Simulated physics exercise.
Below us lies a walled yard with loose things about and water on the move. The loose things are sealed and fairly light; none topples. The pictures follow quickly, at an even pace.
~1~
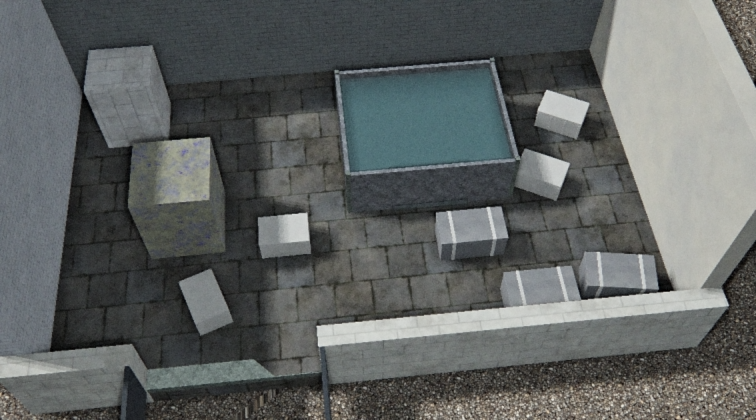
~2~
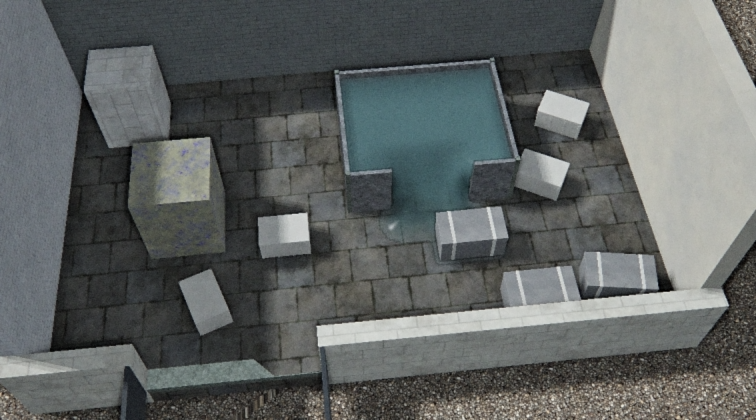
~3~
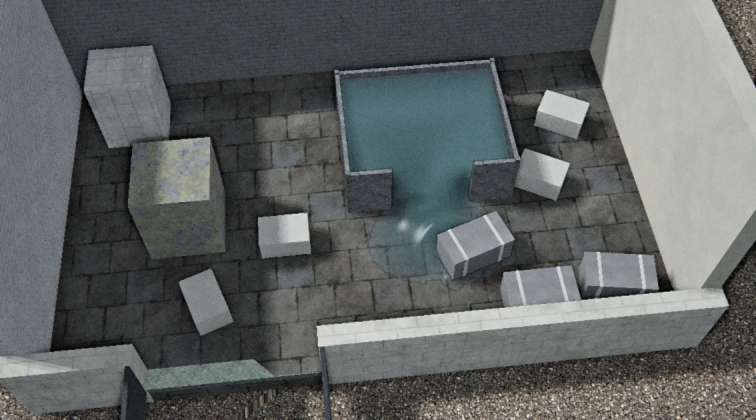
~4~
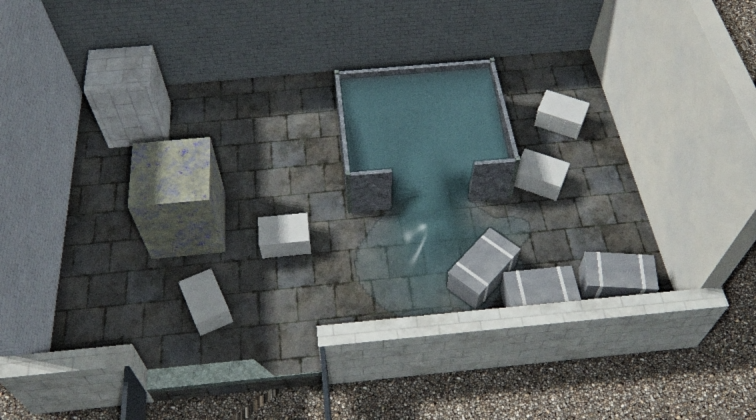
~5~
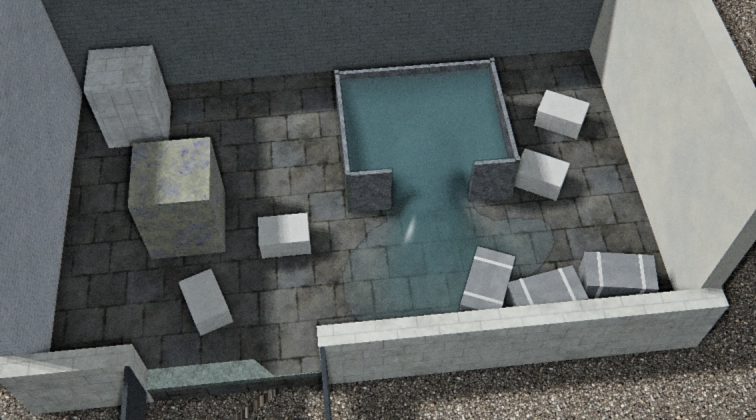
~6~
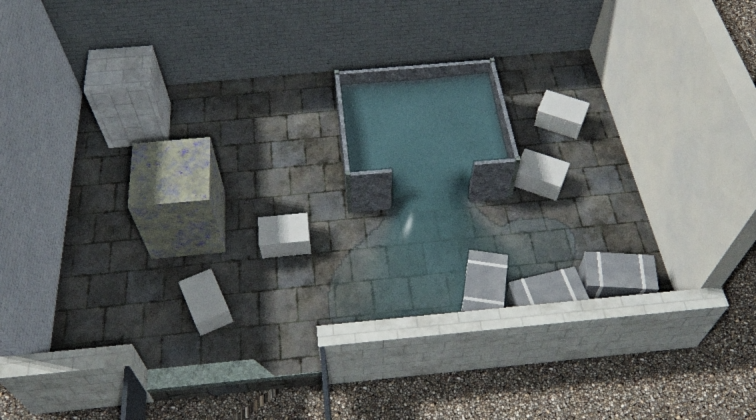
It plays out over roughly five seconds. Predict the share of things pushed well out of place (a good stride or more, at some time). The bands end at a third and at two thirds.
That comes to at least two thirds.
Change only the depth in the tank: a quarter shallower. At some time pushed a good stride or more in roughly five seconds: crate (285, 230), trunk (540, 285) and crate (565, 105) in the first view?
One after the other: Never so far, pushed that far, no.
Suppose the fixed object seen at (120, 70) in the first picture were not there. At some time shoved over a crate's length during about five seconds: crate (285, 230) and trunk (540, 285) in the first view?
As listed: Not that far, shifted that much.
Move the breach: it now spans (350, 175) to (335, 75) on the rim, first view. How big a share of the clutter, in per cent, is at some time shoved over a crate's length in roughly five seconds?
Some 30 per cent.
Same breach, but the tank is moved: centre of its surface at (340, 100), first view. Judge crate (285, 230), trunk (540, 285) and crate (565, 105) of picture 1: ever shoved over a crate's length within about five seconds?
In that order: Swept aside, pushed that far, no.
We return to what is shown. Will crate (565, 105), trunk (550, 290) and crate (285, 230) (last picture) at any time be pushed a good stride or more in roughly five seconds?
One after the other: Moved that far, pushed that far, less than that.
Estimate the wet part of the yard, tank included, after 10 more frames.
Close to 45 %.
A moment on, 1 of 7 are well off their spots; 2 afloat.
Next, 2 of 7 are well off their spots; 2 afloat.
Later, 4 of 7 are well off their spots; 2 afloat.
In the end, 5 of 7 are well off their spots, and 5 have been at some point; 4 afloat.
